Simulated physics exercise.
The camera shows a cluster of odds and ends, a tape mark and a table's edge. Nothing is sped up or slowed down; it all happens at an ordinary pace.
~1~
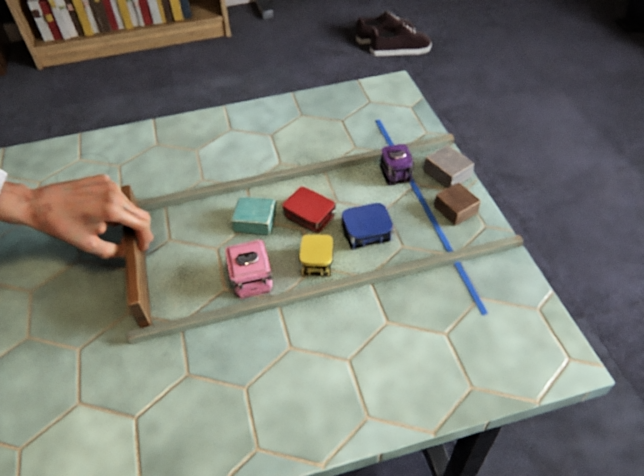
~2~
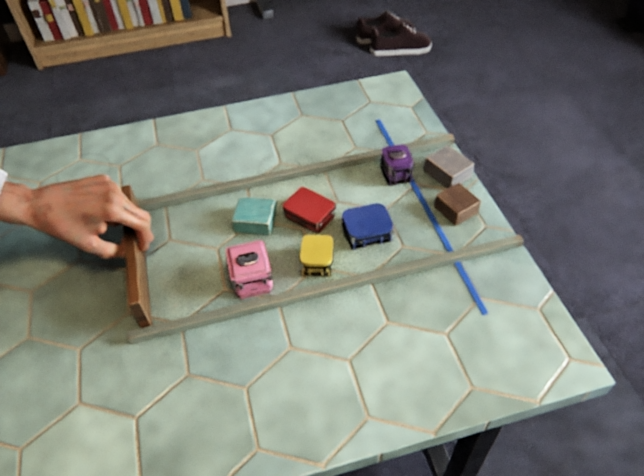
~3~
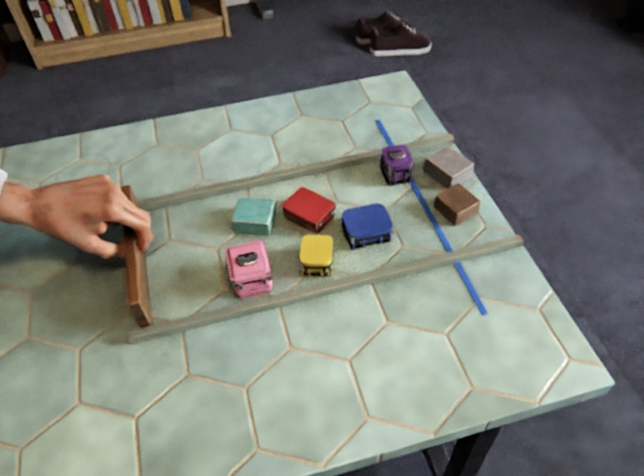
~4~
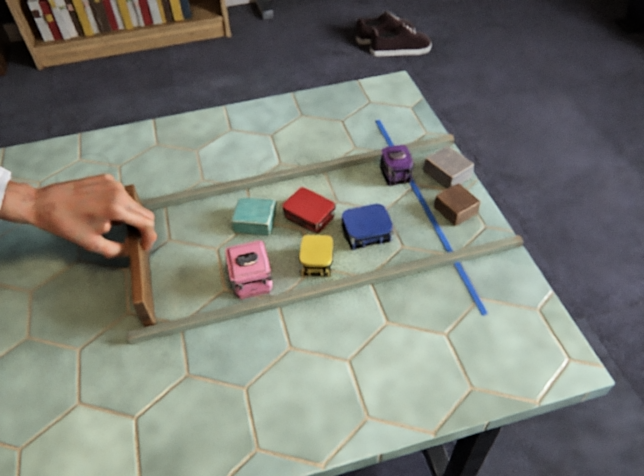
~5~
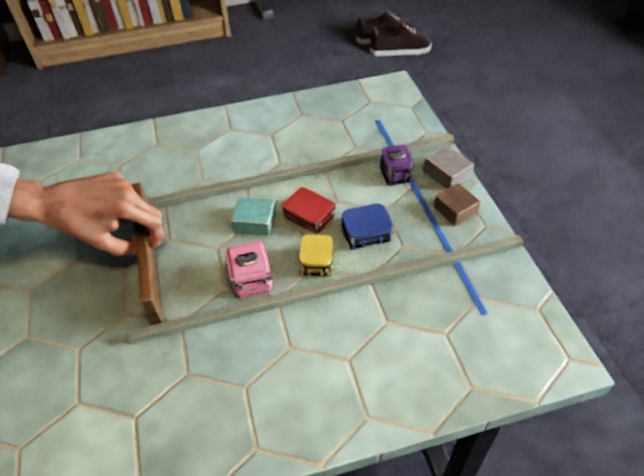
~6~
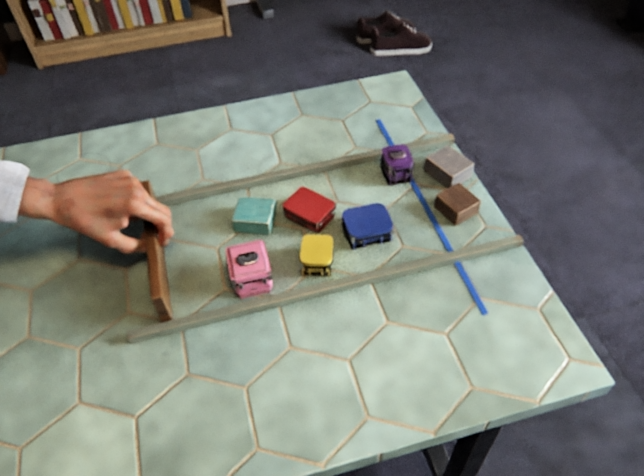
A hand at the left slides a wooden board a short way to the right between two rails on a green, hexagon-tiled table, seen from above at an angle by a still camera. Ahead of the board sit turquoise, pink, red, yellow and blue pieces, with purple, grey and brown ones near a blue tape line. The small objects stay where they are, untouched, as the board moves.
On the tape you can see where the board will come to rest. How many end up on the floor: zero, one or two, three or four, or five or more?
There will be three or four losses over the edge.
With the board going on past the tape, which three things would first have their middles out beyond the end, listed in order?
Brown block, grey block, blue case.
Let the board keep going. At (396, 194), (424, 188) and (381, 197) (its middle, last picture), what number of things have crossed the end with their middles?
Over the end: 1, 3, 1.
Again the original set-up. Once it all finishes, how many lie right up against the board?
2.
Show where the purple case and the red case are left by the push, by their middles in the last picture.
Purple case at (449, 145), red case at (466, 174).
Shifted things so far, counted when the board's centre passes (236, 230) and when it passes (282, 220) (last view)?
By then 2, and later 5.
Soon after, none off yet; grey block at rest near (449, 167); brown block at rest near (457, 204); purple case at rest near (397, 164).
Then, none off yet; grey block at rest near (449, 167); brown block moving near (462, 203); purple case moving near (402, 162).
By the end, the number that fall off is three or four; fallen, blue case, brown block and grey block.
